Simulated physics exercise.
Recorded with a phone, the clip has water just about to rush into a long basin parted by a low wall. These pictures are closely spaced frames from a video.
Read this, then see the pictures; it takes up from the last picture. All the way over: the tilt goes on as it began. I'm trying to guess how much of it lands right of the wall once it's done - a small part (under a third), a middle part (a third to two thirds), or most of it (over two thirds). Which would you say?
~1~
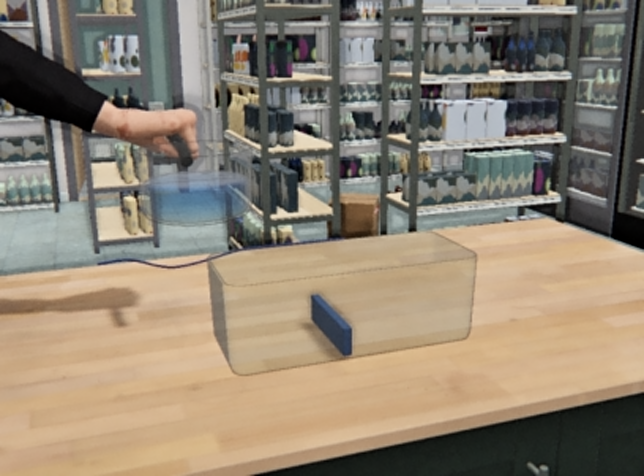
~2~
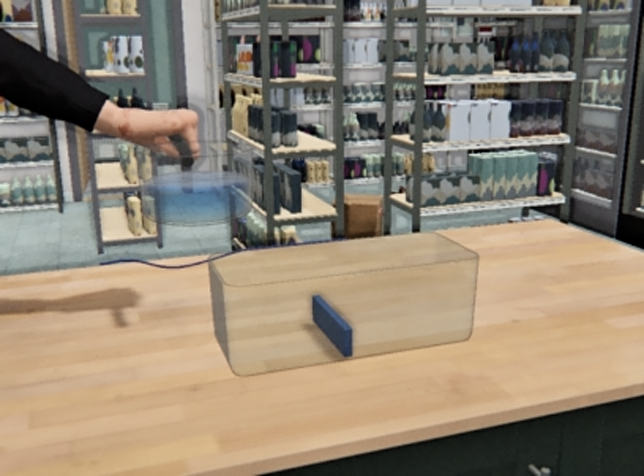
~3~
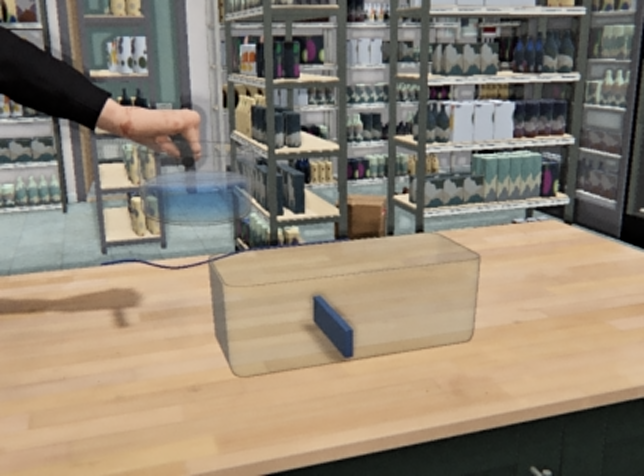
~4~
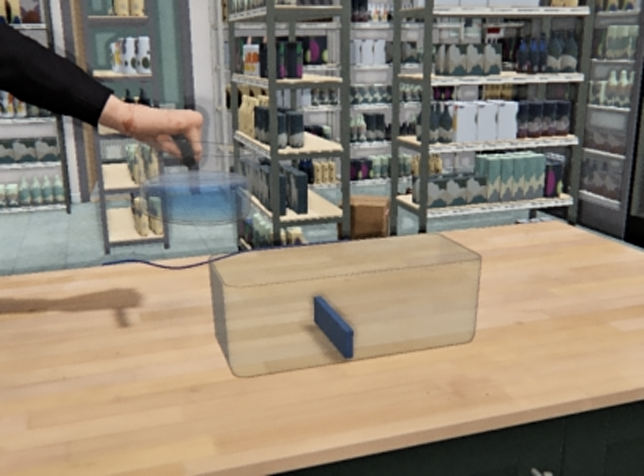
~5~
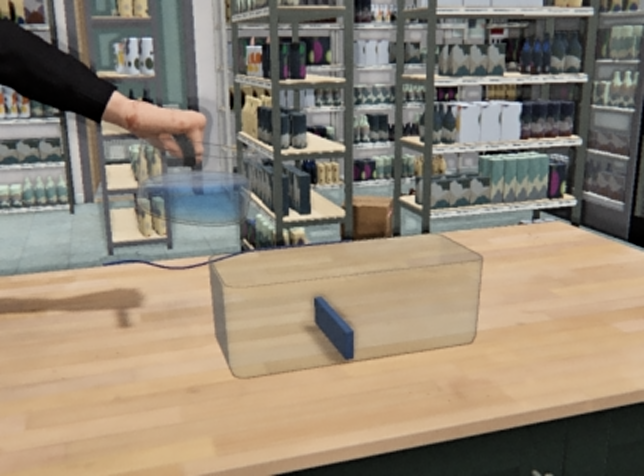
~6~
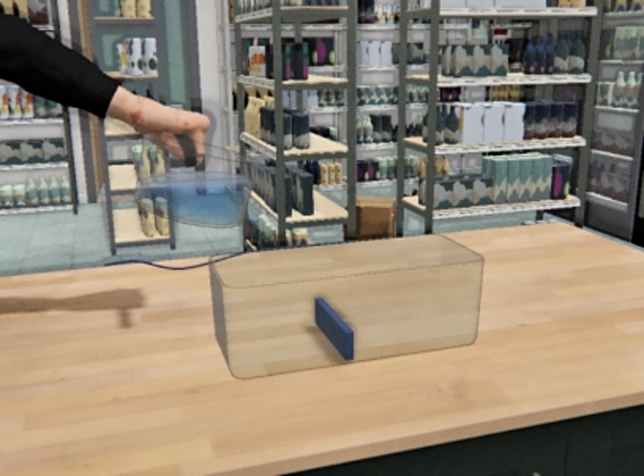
I'd say a small part, under a third.
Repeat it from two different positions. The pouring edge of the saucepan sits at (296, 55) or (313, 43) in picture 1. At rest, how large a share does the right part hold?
80 % and 90 %.
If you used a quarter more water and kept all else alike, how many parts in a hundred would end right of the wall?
It comes to 5 per cent or so.
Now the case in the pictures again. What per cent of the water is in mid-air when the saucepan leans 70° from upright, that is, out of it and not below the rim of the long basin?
Estimate: 25 per cent, roughly.
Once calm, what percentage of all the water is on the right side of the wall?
I'd say near 5 in a hundred.
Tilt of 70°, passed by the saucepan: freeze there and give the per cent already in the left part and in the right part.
So the left part has 5 percent, while the right part has 0.
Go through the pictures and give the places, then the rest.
The first picture shows tilt 0°; pouring edge (249, 147); surface from (142, 183) to (247, 176); the long basin's rim runs from (216, 271) to (455, 244); the wall's top is at (330, 312).
The second picture shows tilt 1°; pouring edge (250, 148); surface from (141, 184) to (247, 177).
The third picture shows tilt 3°; pouring edge (251, 149); surface from (142, 183) to (248, 177).
The fourth picture shows tilt 6°; pouring edge (253, 152); surface from (141, 183) to (247, 177).
The fifth picture shows tilt 10°; pouring edge (255, 156); surface from (140, 183) to (248, 177).
The sixth picture shows tilt 15°; pouring edge (256, 162); surface from (139, 183) to (249, 177).
A moment on, the saucepan is tipped part way and 69 per cent is still to pour, 7 is left of the wall and 0 right of it.
Next, the saucepan is tipped right over and 12 per cent is still to pour, 75 is left of the wall and 3 right of it.
Then the saucepan is tipped right over and 0 per cent is still to pour, 96 is left of the wall and 4 right of it.
Later the saucepan is tipped right over and 0 per cent is still to pour, 96 is left of the wall and 4 right of it.
In the end 96 per cent lies left of the wall, 4 right of it and 0 outside.
